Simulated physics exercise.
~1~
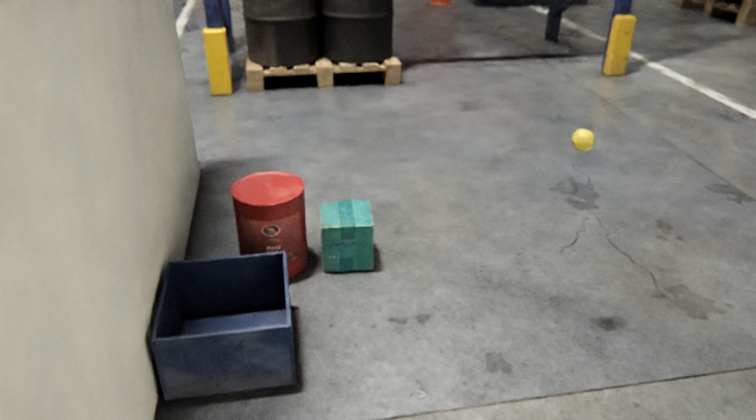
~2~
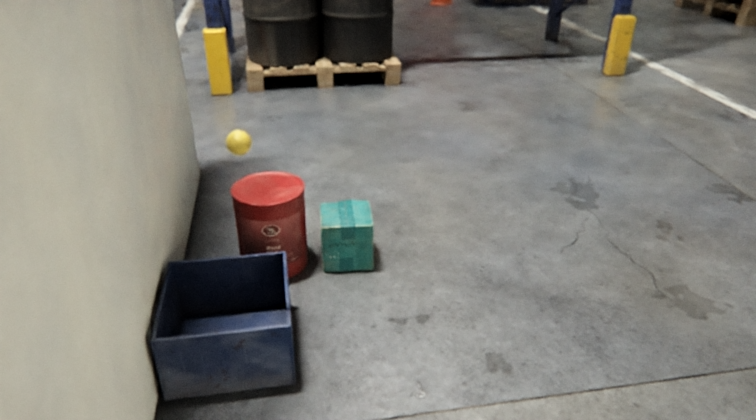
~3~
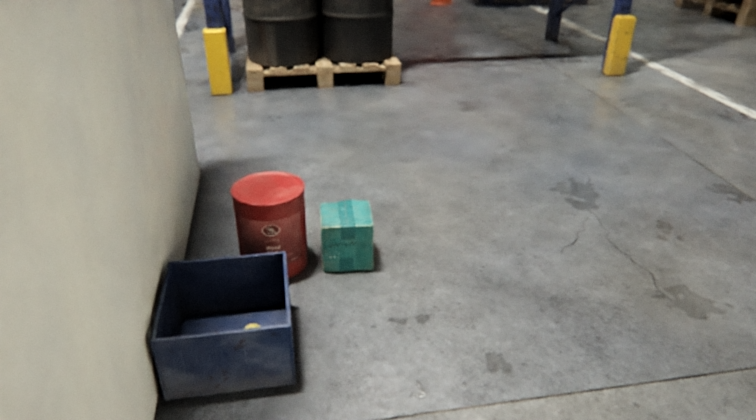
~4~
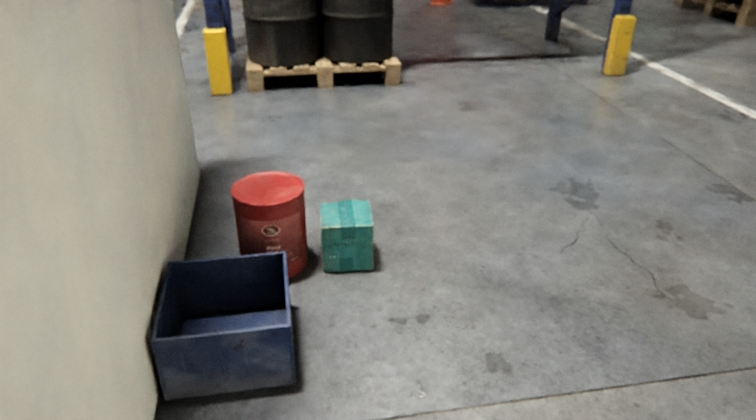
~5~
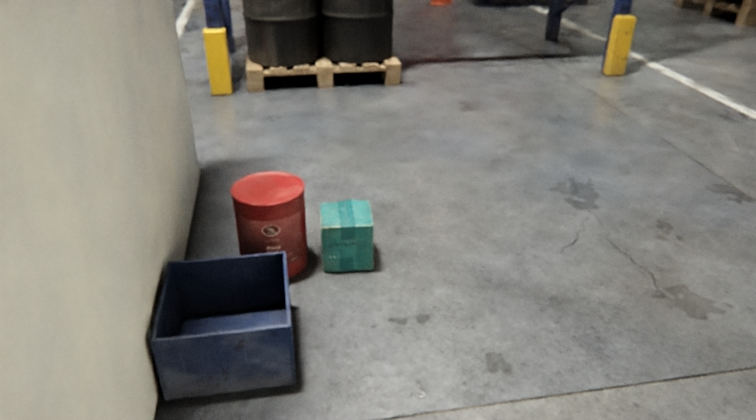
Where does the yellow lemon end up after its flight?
It ends up in the open blue box, dropping inside and staying there, hidden from view.
